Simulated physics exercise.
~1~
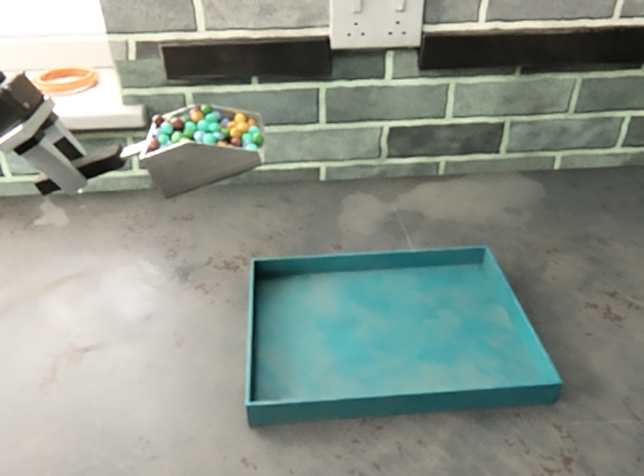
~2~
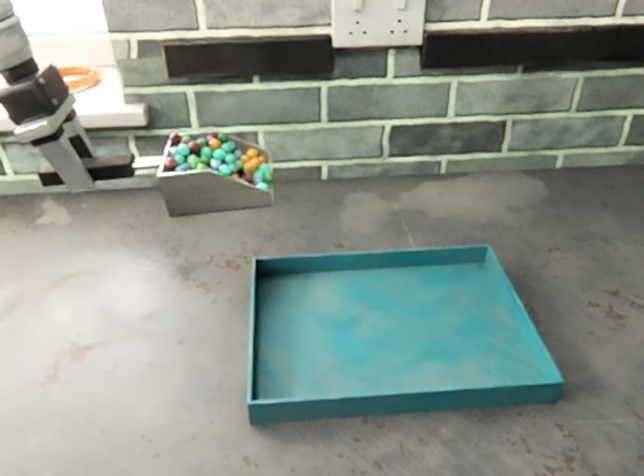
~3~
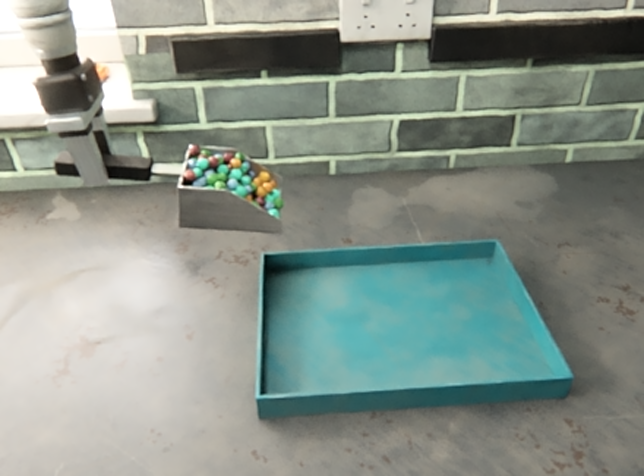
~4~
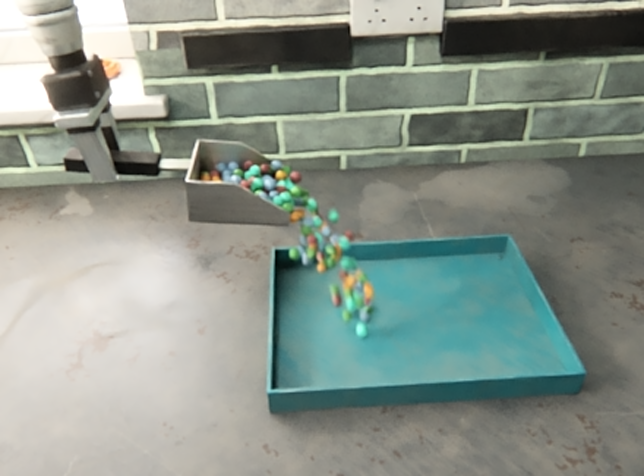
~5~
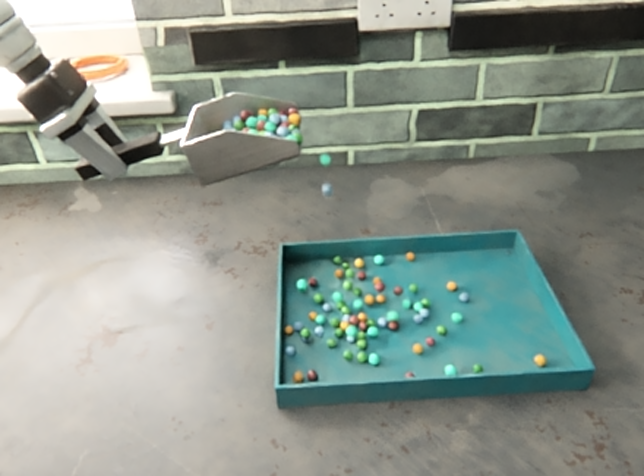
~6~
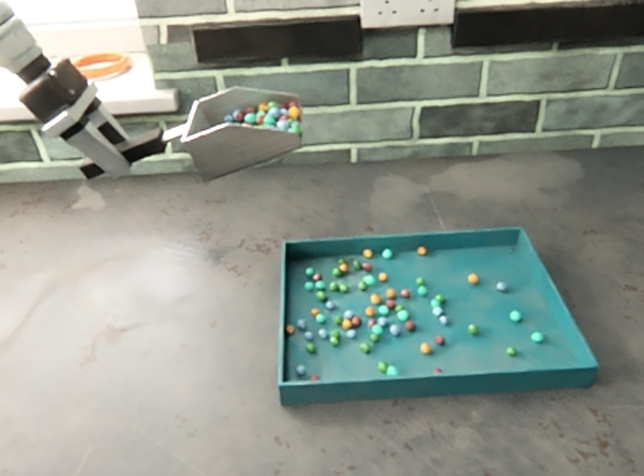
Robotic gripper lowering and tipping a metal scoop, pouring some colourful round sweets into a teal tray, then lifting the rest away.
